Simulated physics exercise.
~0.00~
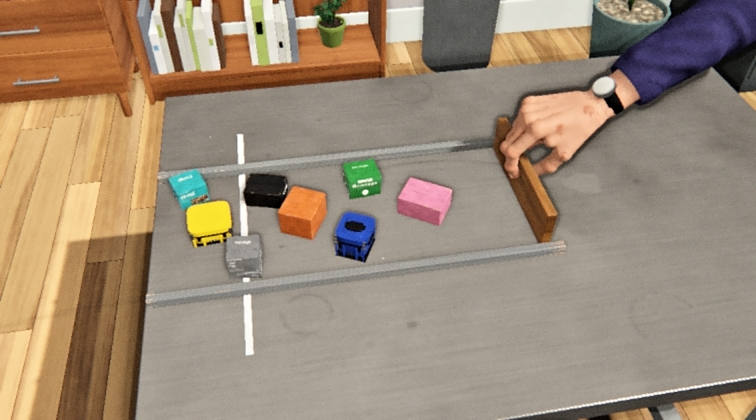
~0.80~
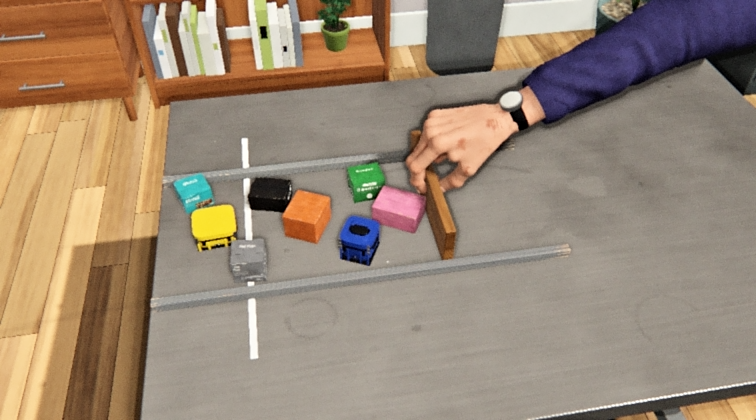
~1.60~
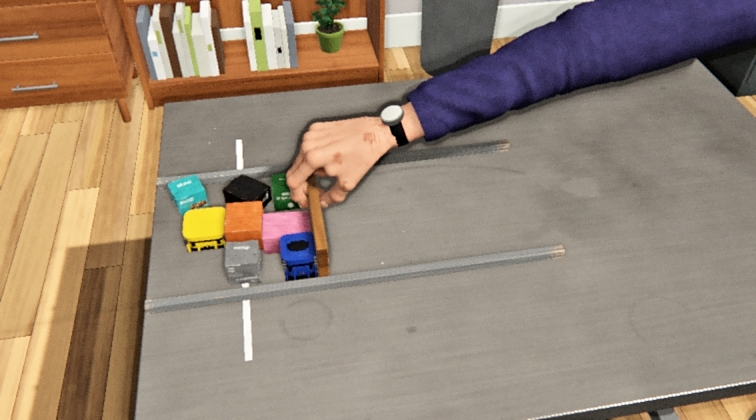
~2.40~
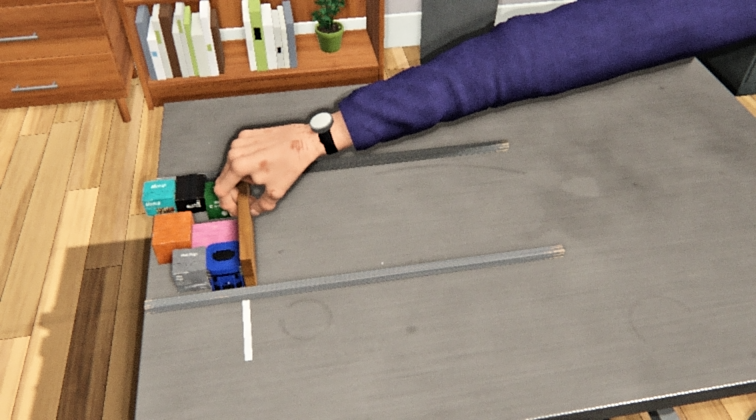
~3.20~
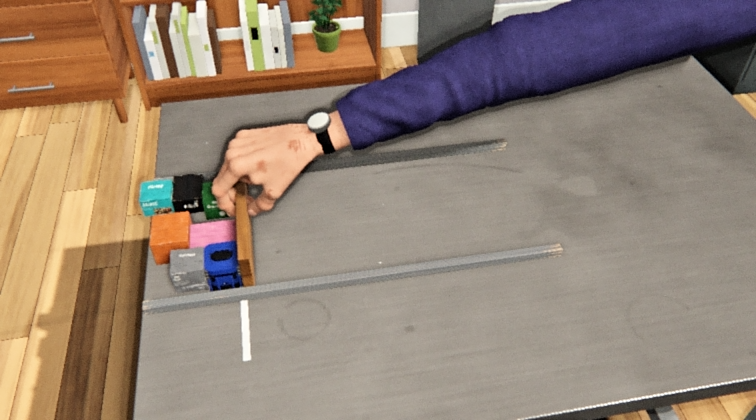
A hand with a wristwatch and a purple sleeve holds a wooden board upright between two metal rails on a grey table, seen from above at a slight sway. To its left lie a pink block, green box, blue case, orange block and black box, with teal, yellow and grey items near the table's left edge and a white tape strip. The hand slides the board left, gathering the pink block, then the green and blue pieces, into a tight cluster. The pushing continues until the board reaches the tape, and the yellow case drops out of view over the edge. The board stops there, the others packed still on the table.
